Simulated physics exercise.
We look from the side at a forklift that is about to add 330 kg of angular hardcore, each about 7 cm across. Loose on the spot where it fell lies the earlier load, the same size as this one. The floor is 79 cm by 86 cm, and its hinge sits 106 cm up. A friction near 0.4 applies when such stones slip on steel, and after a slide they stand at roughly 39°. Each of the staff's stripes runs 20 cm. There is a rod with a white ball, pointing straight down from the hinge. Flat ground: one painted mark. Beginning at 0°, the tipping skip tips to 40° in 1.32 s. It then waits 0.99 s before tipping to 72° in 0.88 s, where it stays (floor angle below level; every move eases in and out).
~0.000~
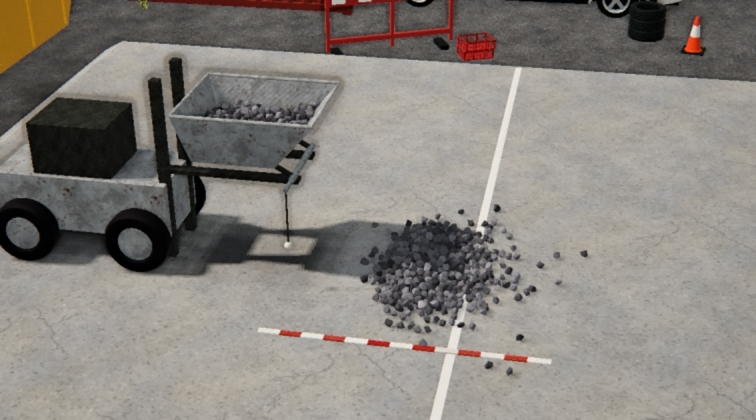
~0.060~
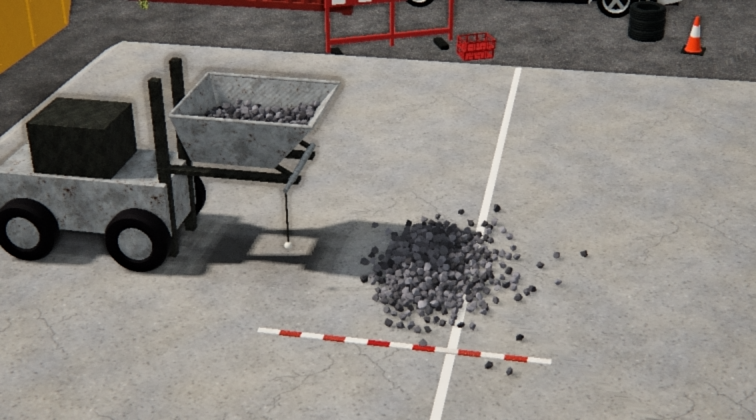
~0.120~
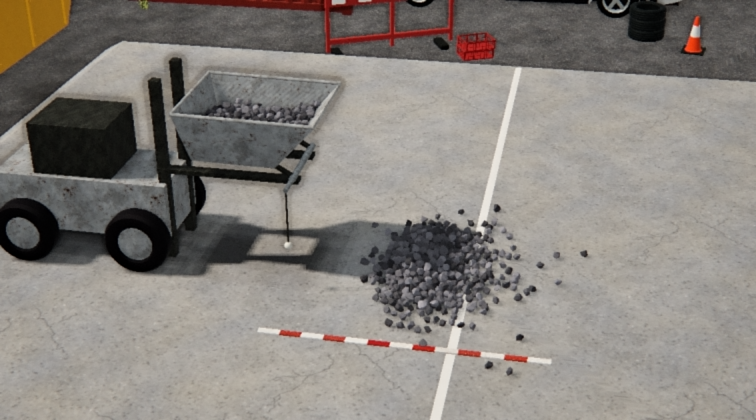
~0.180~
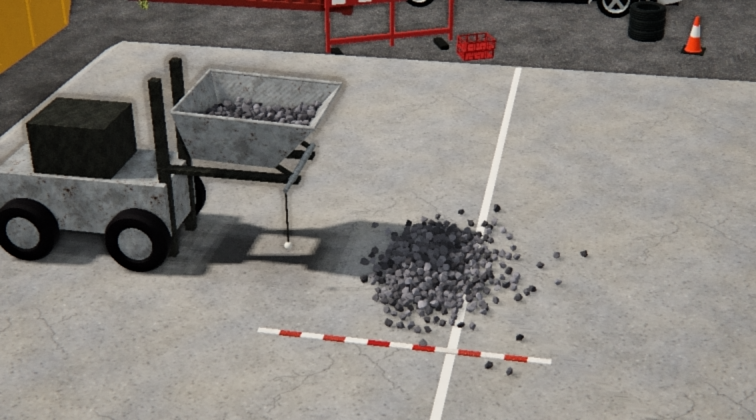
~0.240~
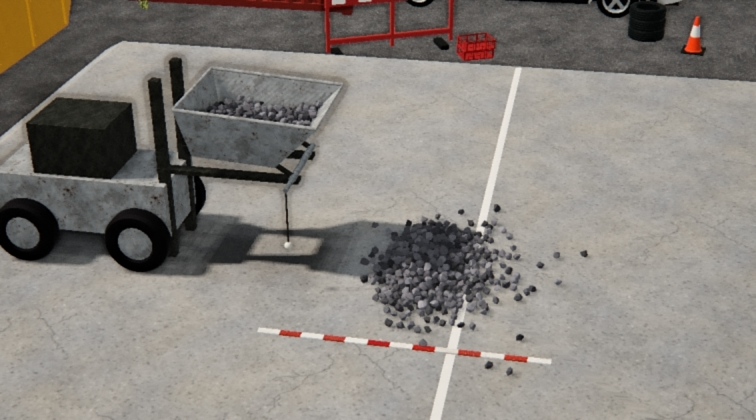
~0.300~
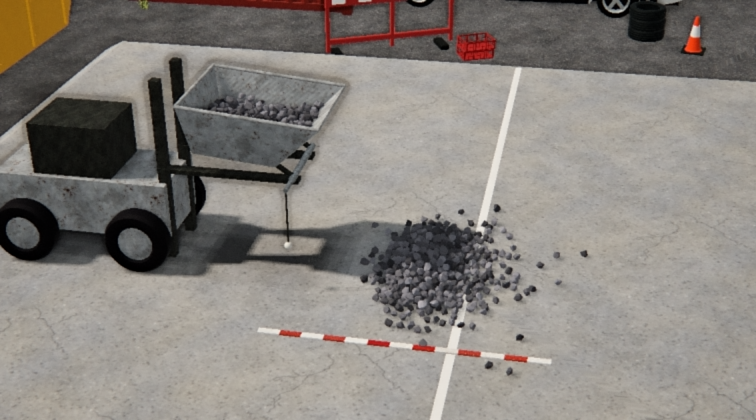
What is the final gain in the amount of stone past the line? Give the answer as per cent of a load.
About 8 per cent.
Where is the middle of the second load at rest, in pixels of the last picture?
The middle ends up near (405, 254).
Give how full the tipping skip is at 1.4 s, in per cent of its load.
I'd say about 100 per cent.
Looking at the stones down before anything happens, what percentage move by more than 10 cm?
The answer is about 5 per cent.
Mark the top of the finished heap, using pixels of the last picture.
It ends up around (411, 238) in the last picture.
After 1.0 s the floor is at 34°; in per cent of one load, 100 in the tipping skip, 88 short of the line, 12 past the line; the foremost stones are at (542, 291).
After 1.4 s the floor is at 40°; in per cent of one load, 100 in the tipping skip, 88 short of the line, 12 past the line; the foremost stones are at (542, 291).
After 3.6 s the floor is at 72°; in per cent of one load, 60 in the tipping skip, 128 short of the line, 12 past the line; the foremost stones are at (542, 291).
After 6.2 s the floor is at 72°; in per cent of one load, 0 in the tipping skip, 179 short of the line, 21 past the line; the foremost stones are at (546, 281). Net gain past the line, 8.
